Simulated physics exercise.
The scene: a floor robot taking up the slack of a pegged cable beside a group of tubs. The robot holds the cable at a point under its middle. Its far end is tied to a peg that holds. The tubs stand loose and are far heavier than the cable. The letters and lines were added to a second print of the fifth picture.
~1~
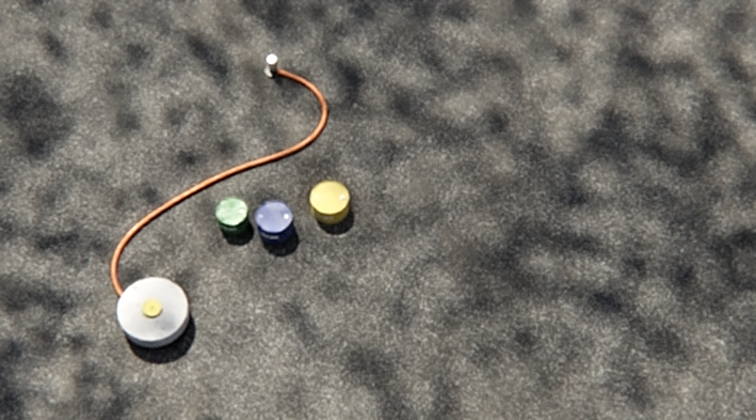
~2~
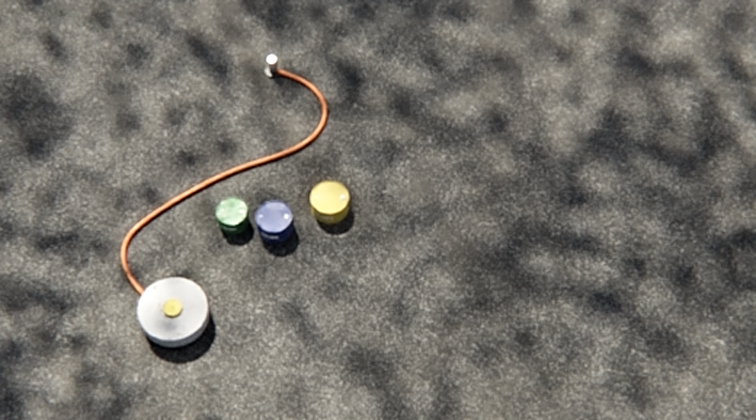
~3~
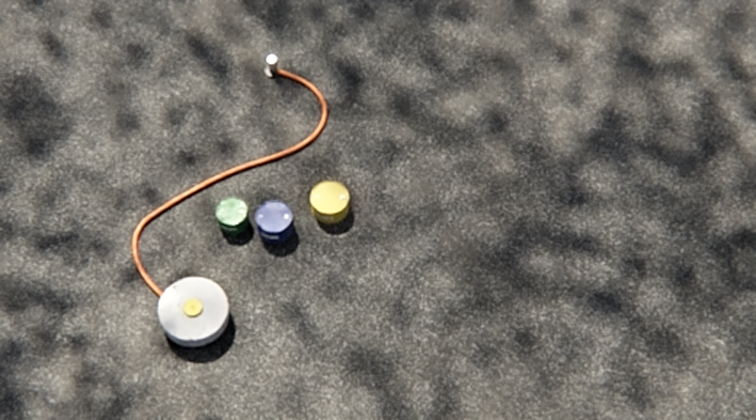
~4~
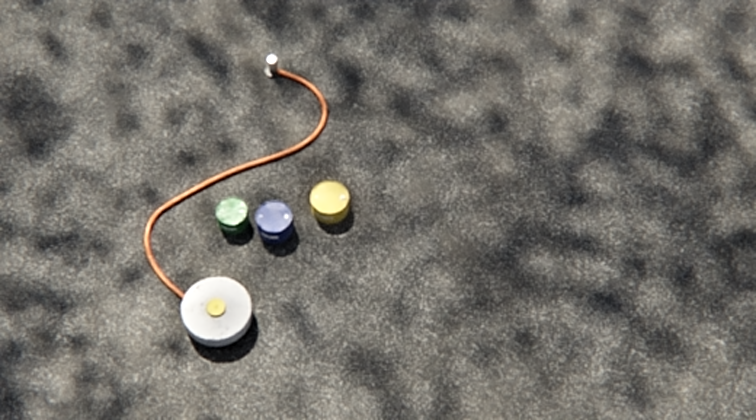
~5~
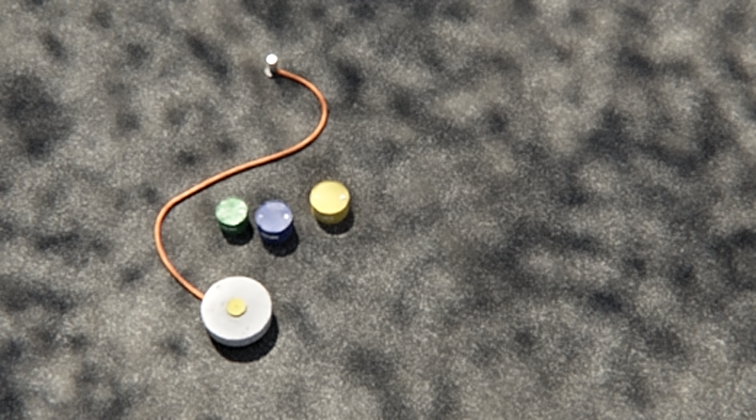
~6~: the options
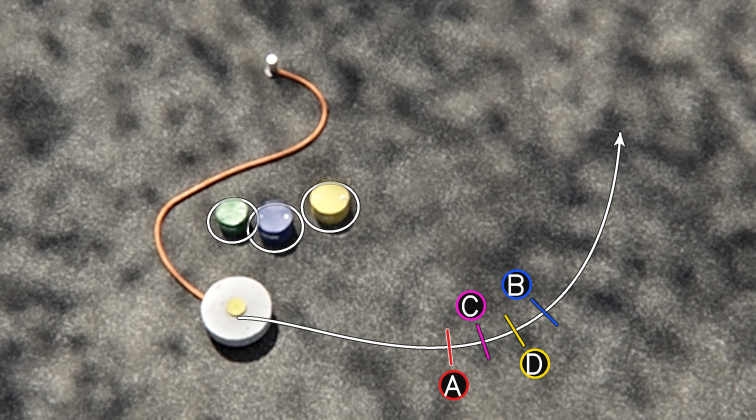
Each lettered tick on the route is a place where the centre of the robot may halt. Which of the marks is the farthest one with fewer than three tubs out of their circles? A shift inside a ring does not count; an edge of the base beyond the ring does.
Up to mark D.
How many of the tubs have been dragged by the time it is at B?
By then, three.
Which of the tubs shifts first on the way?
The green one.
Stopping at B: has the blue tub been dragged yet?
By then, yes.
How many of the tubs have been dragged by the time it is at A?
One.
On the marked copy, A at (449, 347); B at (544, 312); C at (483, 342); D at (515, 331); the route from (238, 318) via (517, 329) to (620, 133).
Taking D. A third of the way, robot (335, 330).
Two thirds of the way, robot (433, 343).
When it is over, robot (516, 325); blue tub (300, 213); green tub (288, 187); yellow tub (334, 201); two over the rings.
As for the rest, A is within the limit but short; B has three over the rings; C is within the limit but short.
